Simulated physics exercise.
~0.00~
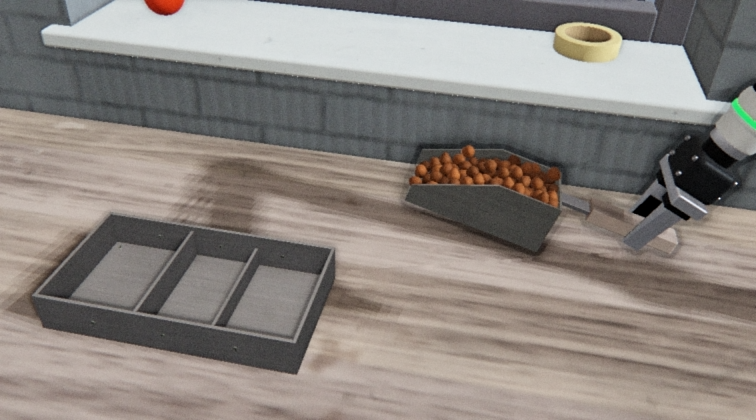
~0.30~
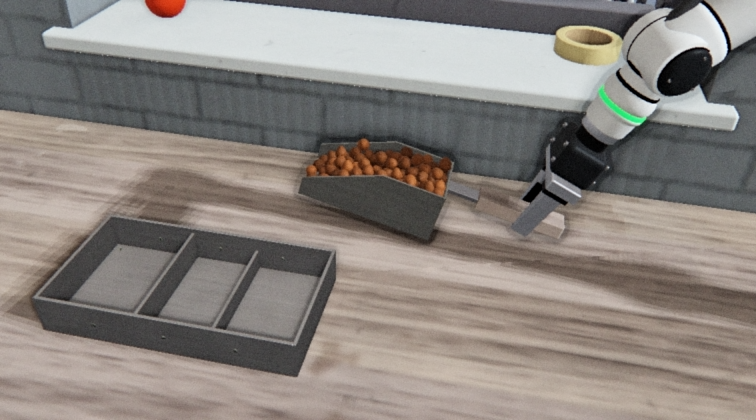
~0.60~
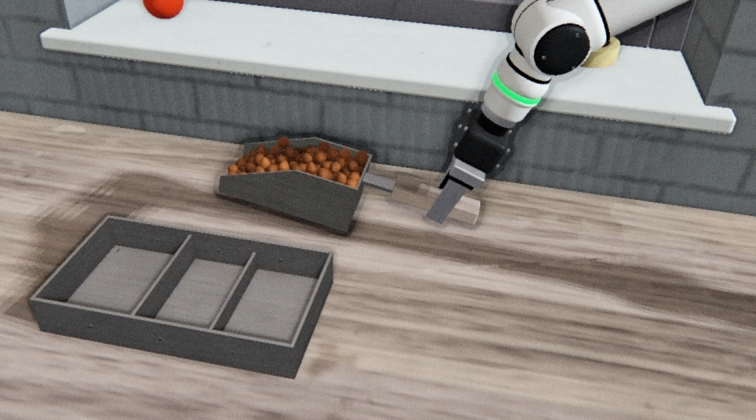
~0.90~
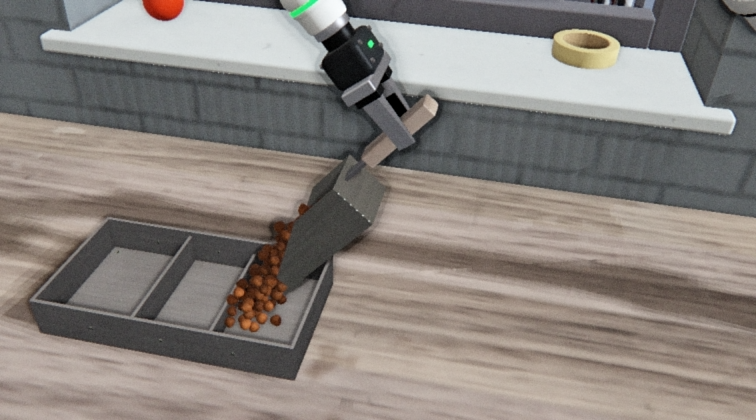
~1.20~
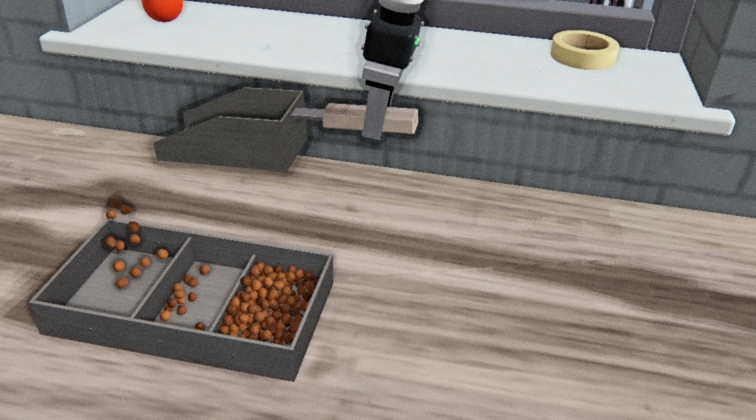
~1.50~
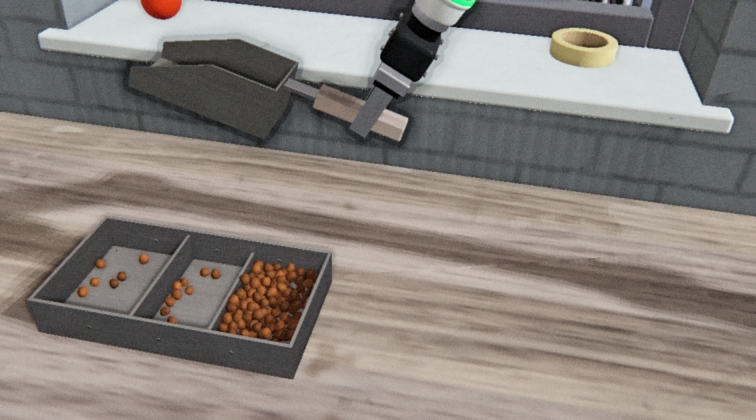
The footage shows a robot arm carrying a grey scoop of hazelnuts left across a wooden surface, then tipping it over a three-part tray and lifting it away empty, leaving most nuts in the right compartment and a few in the middle and left ones.
